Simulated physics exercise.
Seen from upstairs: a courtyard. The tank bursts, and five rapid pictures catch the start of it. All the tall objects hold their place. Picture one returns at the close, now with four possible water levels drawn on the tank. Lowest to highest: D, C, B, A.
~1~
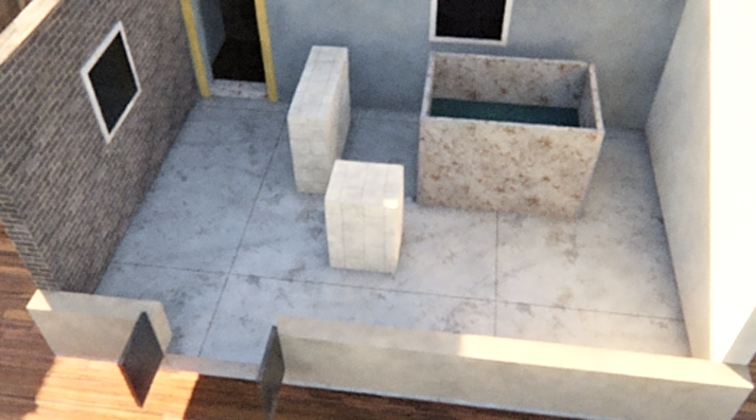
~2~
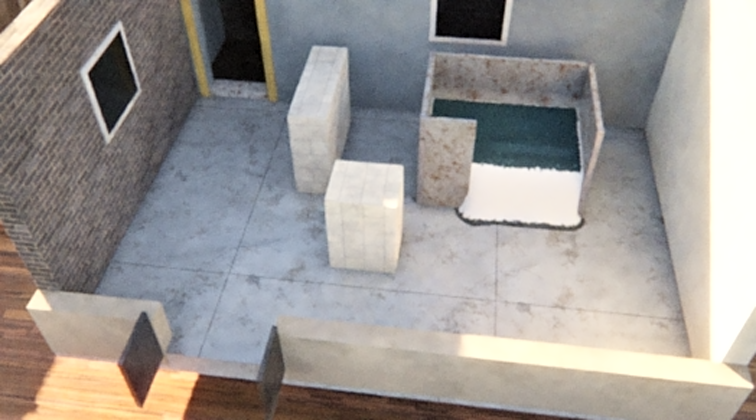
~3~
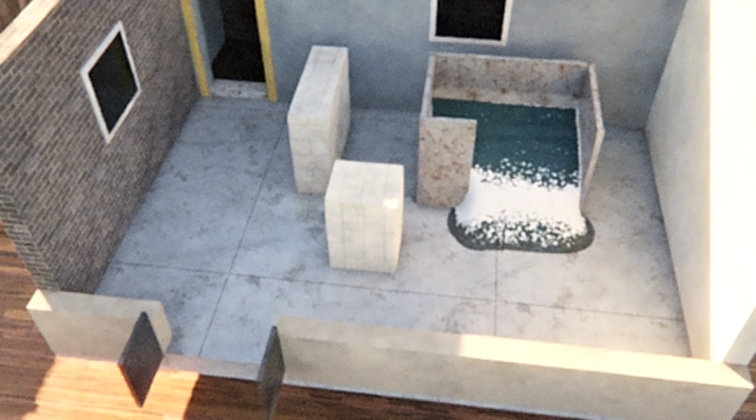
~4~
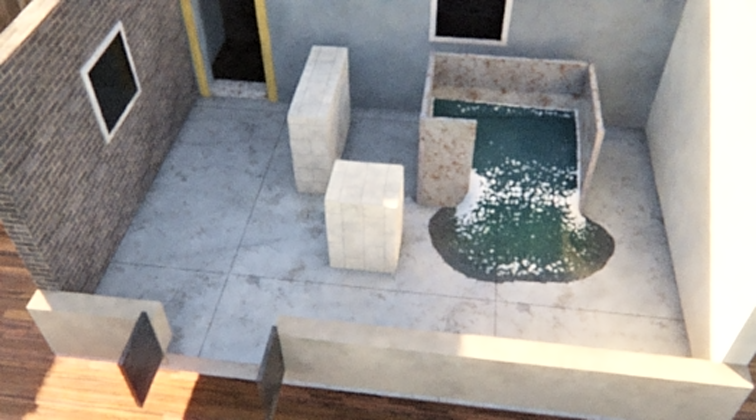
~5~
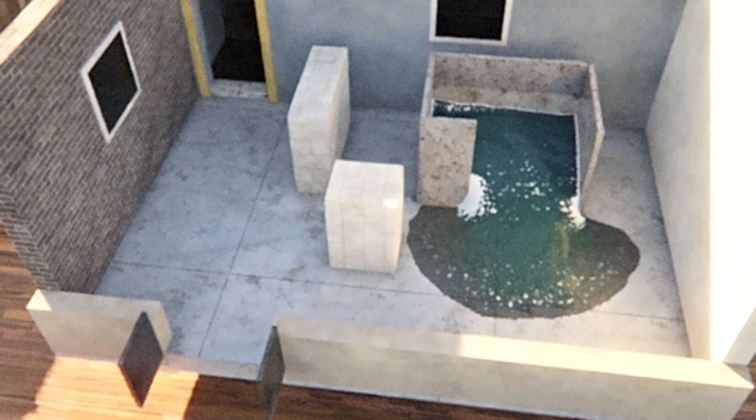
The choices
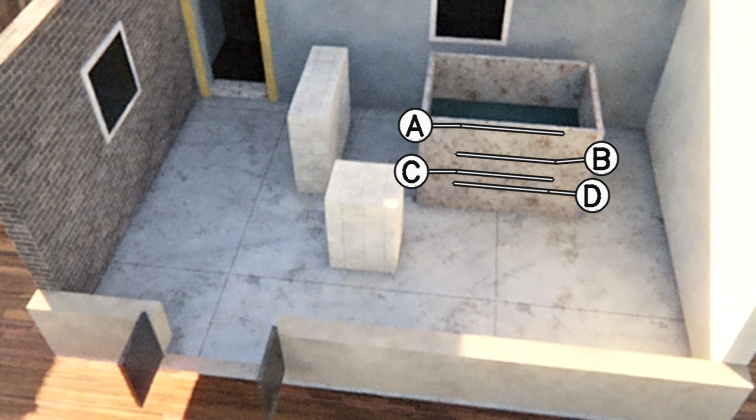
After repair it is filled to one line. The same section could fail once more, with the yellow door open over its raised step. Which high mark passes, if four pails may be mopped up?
It is B.
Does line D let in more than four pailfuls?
No, not at all.
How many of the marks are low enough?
Three.
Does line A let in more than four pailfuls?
Yes.
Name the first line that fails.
It is A.
In white, A at (511, 129); B at (506, 157); C at (503, 175); D at (501, 187); from the bottom up D, C, B, A.
With A, about 8 bucketfuls get in.
With B, a splash gets over, under a bucket.
With C, nothing gets over.
With D, nothing gets over.
